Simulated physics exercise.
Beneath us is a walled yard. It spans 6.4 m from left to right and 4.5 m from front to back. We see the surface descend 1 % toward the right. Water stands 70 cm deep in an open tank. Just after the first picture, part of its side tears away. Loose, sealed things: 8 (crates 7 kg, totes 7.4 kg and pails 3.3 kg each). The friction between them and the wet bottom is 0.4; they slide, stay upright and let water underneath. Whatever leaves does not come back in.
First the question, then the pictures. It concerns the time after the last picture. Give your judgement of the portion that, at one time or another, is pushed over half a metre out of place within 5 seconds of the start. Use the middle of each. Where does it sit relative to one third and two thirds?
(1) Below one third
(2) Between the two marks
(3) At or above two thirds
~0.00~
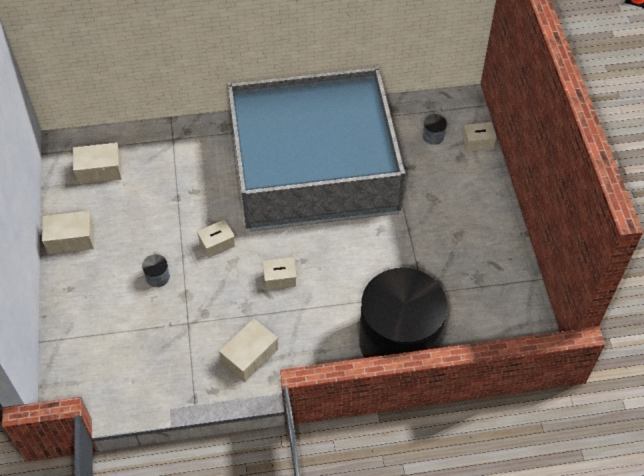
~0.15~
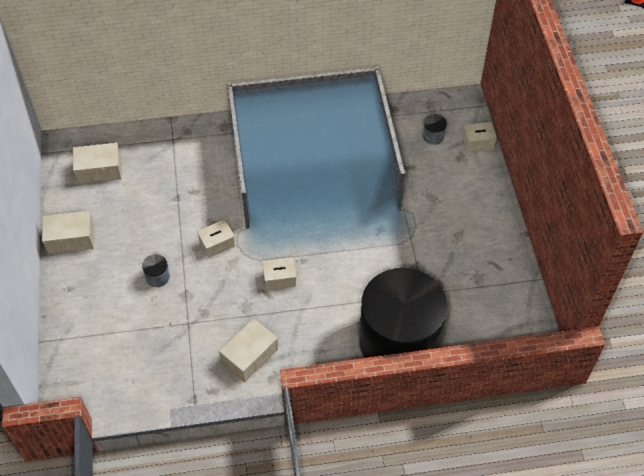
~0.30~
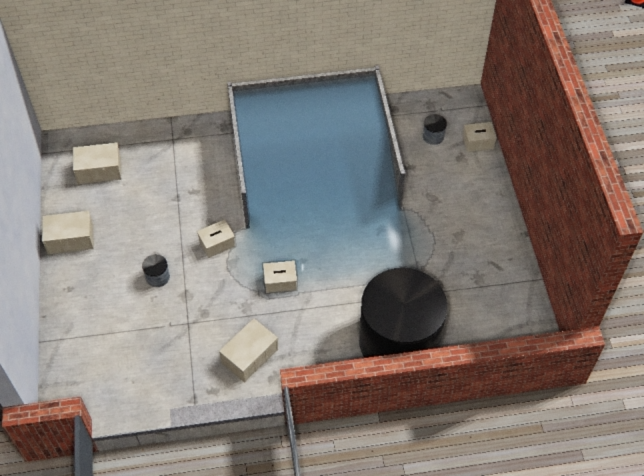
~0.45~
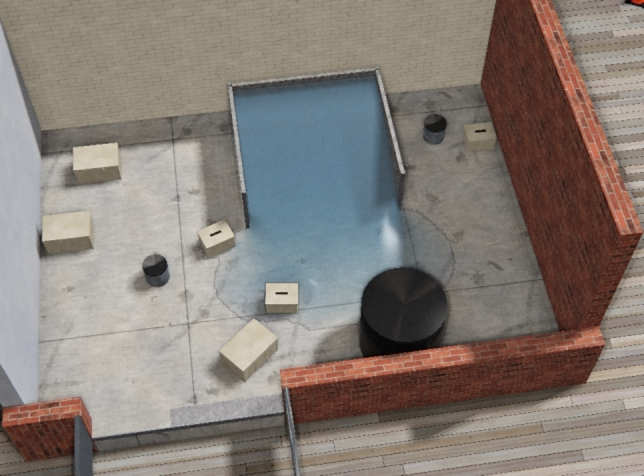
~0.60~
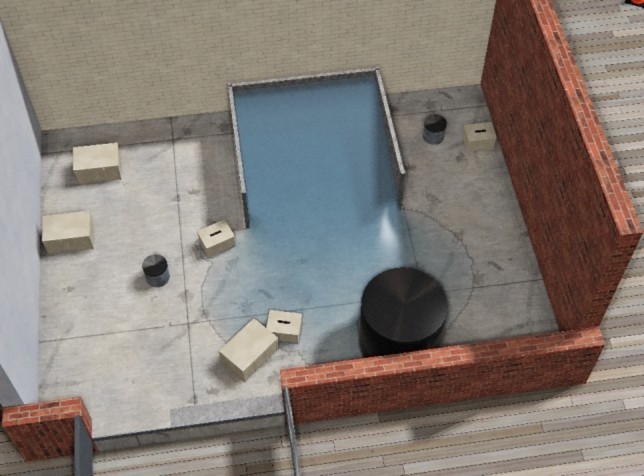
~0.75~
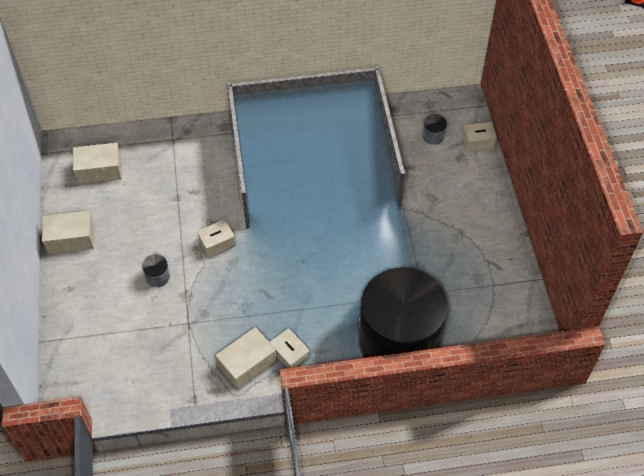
Option 3: At or above two thirds.
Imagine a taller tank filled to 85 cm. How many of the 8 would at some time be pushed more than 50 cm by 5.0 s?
In that case 7 of them.
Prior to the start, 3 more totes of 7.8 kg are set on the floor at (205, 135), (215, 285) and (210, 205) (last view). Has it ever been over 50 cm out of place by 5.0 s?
Reading them off in order: Not beyond, clears the mark, not beyond.
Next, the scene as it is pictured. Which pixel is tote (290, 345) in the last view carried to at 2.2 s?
Estimated pixel: Around (108, 391).
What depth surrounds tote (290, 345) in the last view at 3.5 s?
I'd say some 15 cm.
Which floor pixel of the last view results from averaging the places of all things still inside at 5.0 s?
Mean position approx. (212, 169).
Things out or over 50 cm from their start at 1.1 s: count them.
I make it 2.
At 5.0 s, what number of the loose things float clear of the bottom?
Total: 3.
After 1.1 s 2 of 8 are over 50 cm from their spots; 1 afloat.
After 2.2 s 2 of 8 are over 50 cm from their spots; 0 afloat.
After 3.5 s 3 of 8 are over 50 cm from their spots; 1 afloat.
After 5.0 s 6 of 8 are over 50 cm from their spots, and 6 have been at some point; 3 afloat.
